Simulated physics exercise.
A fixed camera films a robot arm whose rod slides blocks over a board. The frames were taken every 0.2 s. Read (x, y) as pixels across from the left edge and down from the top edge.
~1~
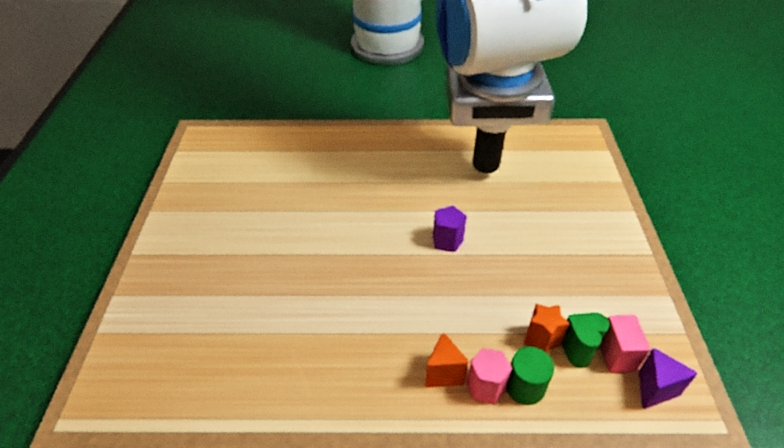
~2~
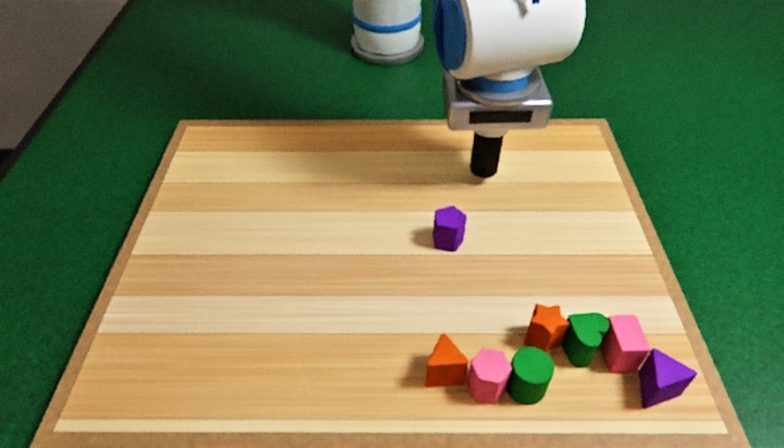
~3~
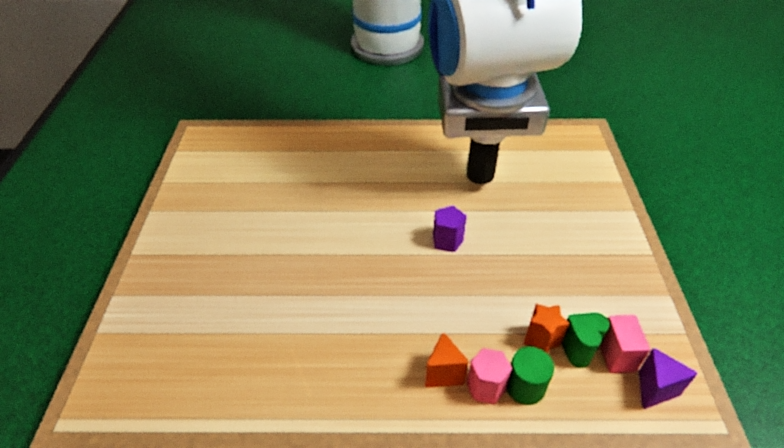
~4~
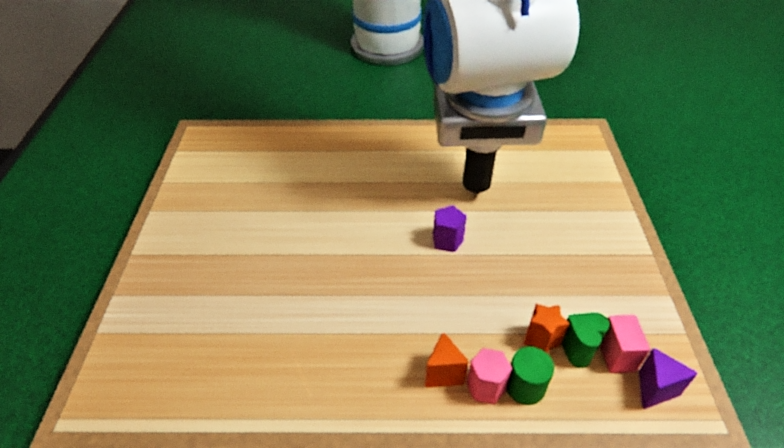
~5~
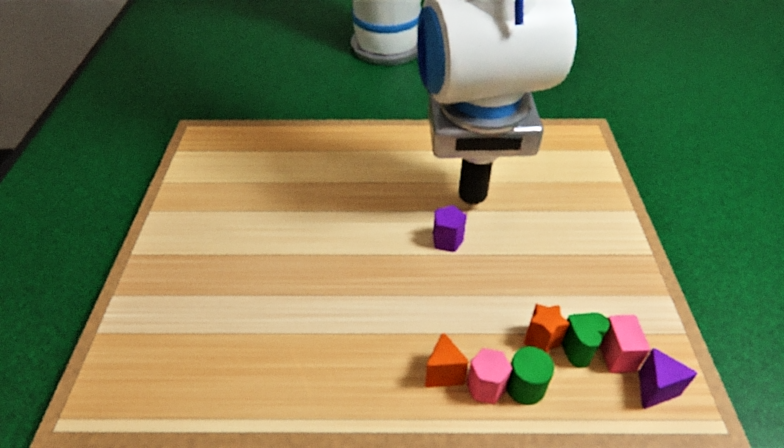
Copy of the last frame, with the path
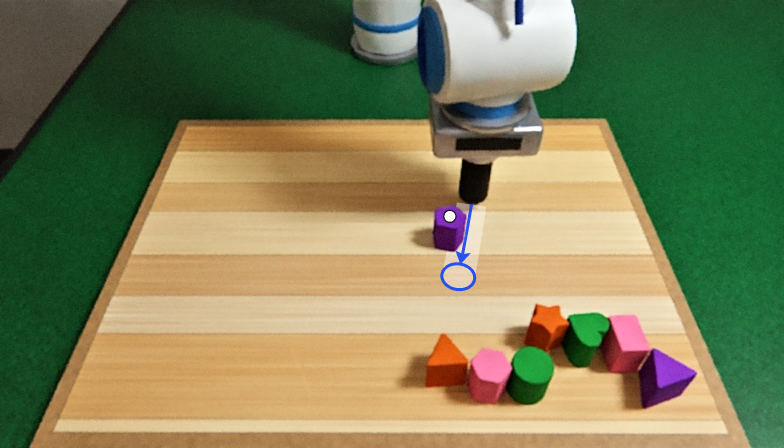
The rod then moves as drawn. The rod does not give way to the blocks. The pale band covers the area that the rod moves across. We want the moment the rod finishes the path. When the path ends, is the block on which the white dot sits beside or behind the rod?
Yes, it checks out.
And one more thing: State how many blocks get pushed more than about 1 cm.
One block shifts.
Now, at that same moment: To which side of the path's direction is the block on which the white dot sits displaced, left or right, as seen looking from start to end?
So, looking from the first point of the path to the last, the block on which the white dot sits moves rightwards.
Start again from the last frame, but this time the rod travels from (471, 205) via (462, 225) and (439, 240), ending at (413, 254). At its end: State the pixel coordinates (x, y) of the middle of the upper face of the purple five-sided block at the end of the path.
If I read the scene right, the answer is (413, 255).
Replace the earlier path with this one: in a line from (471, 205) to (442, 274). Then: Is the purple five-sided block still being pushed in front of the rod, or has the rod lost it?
I'm fairly sure the purple five-sided block rides along ahead of the rod to the very end.
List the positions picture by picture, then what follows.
Lower end of the rod at (486, 166), tops of blocks, purple five-sided block at (450, 216), in the first frame.
Rod at (484, 170), blocks as before, in the second frame.
Rod at (480, 176), blocks as before, in the third frame.
Rod at (477, 185), blocks as before, in the fourth frame.
Rod at (473, 195), purple five-sided block at (450, 216), in the fifth frame.
The drawn path runs in a line from (471, 205) to (458, 276); the dot is on the purple five-sided block.
On the path given first. One third of the way, rod at (469, 217); nothing pushed yet.
Two thirds of the way, rod at (464, 241); purple five-sided block at (436, 232), turned 35° clockwise.
At the end, rod at (459, 267); purple five-sided block at (432, 236), turned 55° clockwise.
